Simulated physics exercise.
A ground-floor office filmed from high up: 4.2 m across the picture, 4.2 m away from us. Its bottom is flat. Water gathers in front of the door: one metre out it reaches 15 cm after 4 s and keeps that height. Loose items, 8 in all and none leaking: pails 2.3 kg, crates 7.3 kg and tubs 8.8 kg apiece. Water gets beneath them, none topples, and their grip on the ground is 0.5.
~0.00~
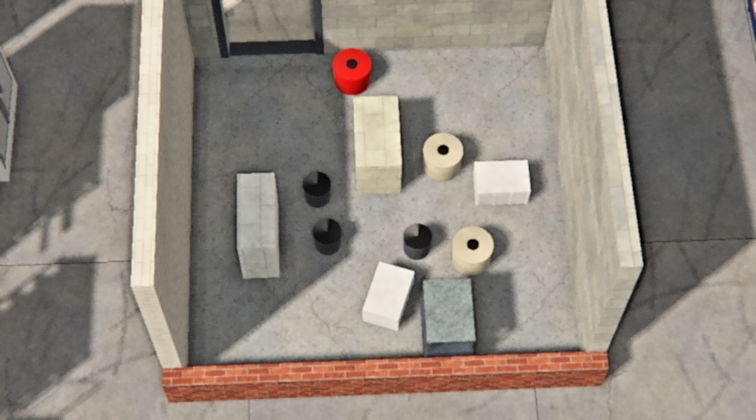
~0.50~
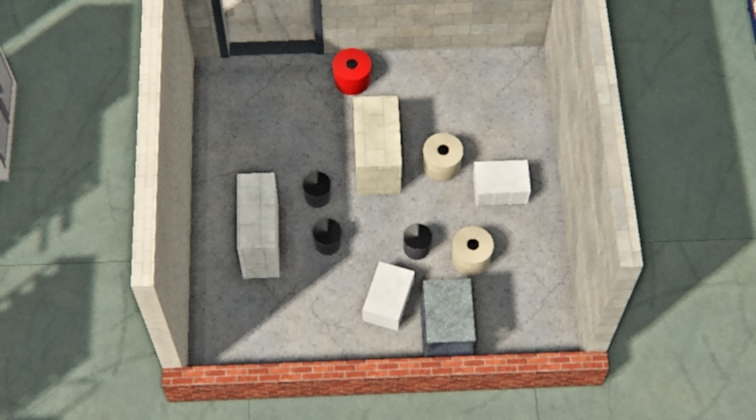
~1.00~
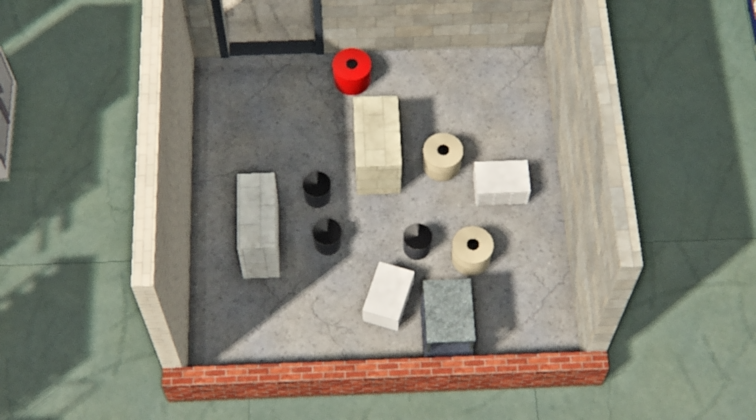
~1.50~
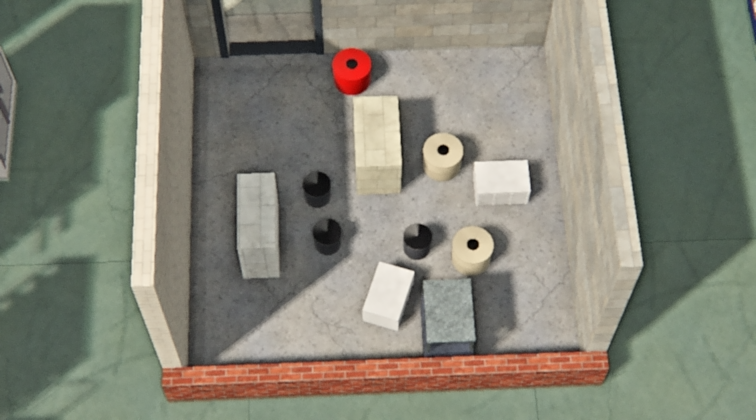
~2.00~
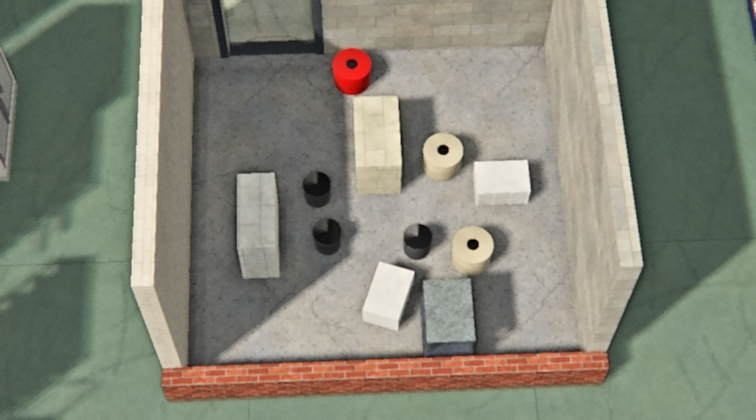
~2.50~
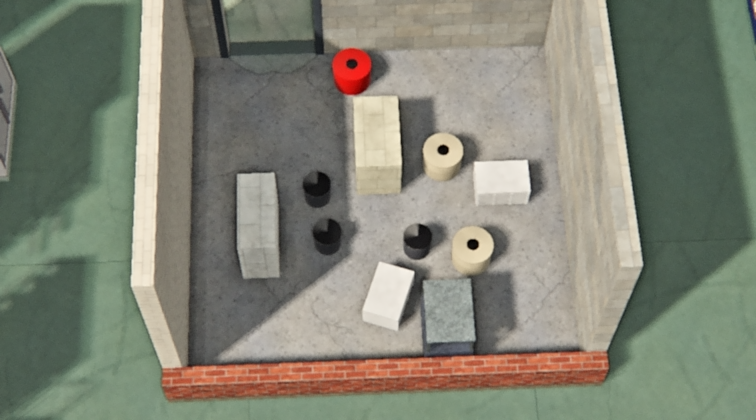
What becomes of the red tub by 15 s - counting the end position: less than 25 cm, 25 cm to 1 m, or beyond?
The red tub stays put.
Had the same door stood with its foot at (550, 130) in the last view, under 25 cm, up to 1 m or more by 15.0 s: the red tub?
In that case the red tub gets carried off.
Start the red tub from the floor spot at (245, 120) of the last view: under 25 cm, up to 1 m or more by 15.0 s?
It gets carried off.
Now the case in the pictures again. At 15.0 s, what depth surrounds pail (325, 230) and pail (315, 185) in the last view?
About 9 and 9 cm.
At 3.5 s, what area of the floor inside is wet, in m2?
Some 1.5 m2.
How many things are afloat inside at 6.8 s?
2 of them.
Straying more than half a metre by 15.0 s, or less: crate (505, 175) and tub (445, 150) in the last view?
In turn: Past it, less.
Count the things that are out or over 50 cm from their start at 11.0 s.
2 of them.
After 3.5 s the red tub is near (352, 64), 0.0 m from its start, aground; 0 afloat.
After 6.8 s the red tub is near (352, 64), 0.0 m from its start, aground; 2 afloat.
After 11.0 s the red tub is near (352, 64), 0.0 m from its start, aground; 3 afloat.
After 15.0 s the red tub is near (352, 64), 0.0 m from its start, aground; 6 afloat.
